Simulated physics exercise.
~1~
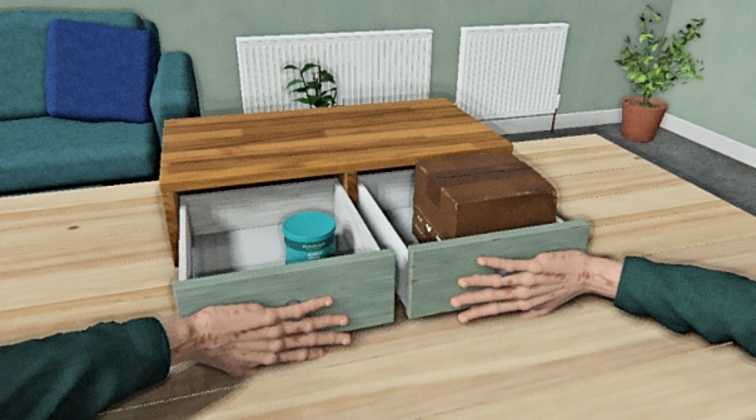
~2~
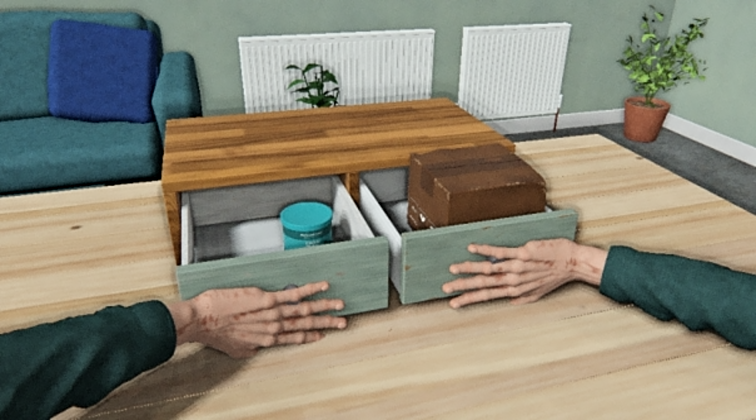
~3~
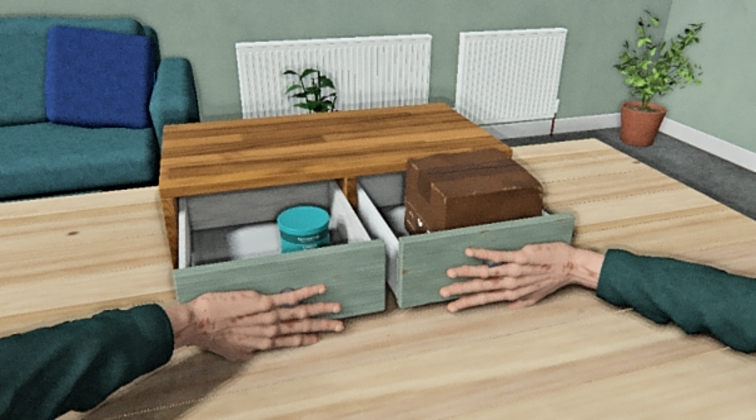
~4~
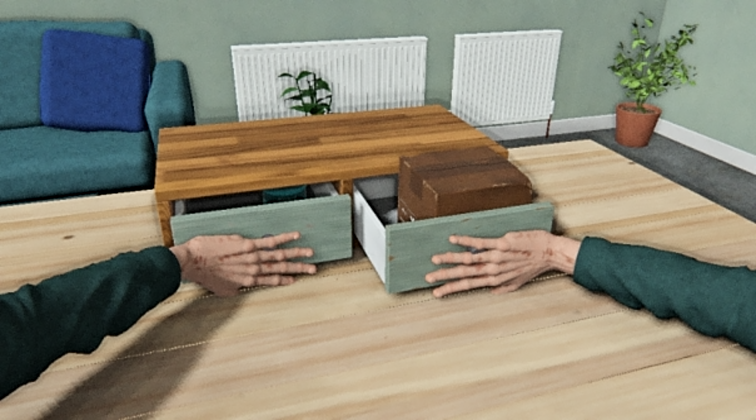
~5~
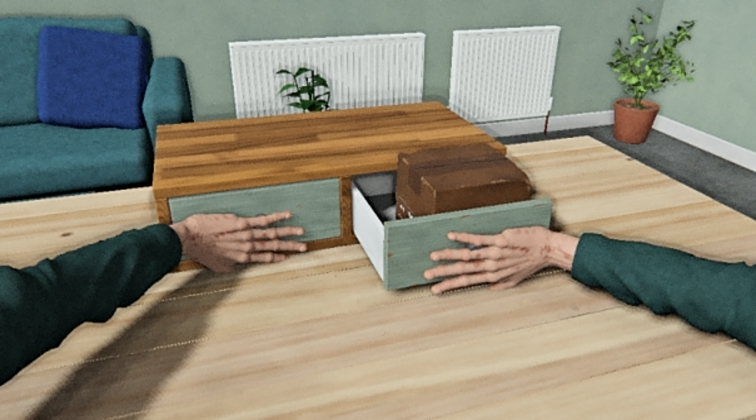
In this clip, two hands push the open drawers of a small wooden chest inward, the left holding a turquoise pot and the right a brown box; the left drawer slides fully shut, while the right moves in only slightly and stays ajar, the box still showing above its front.
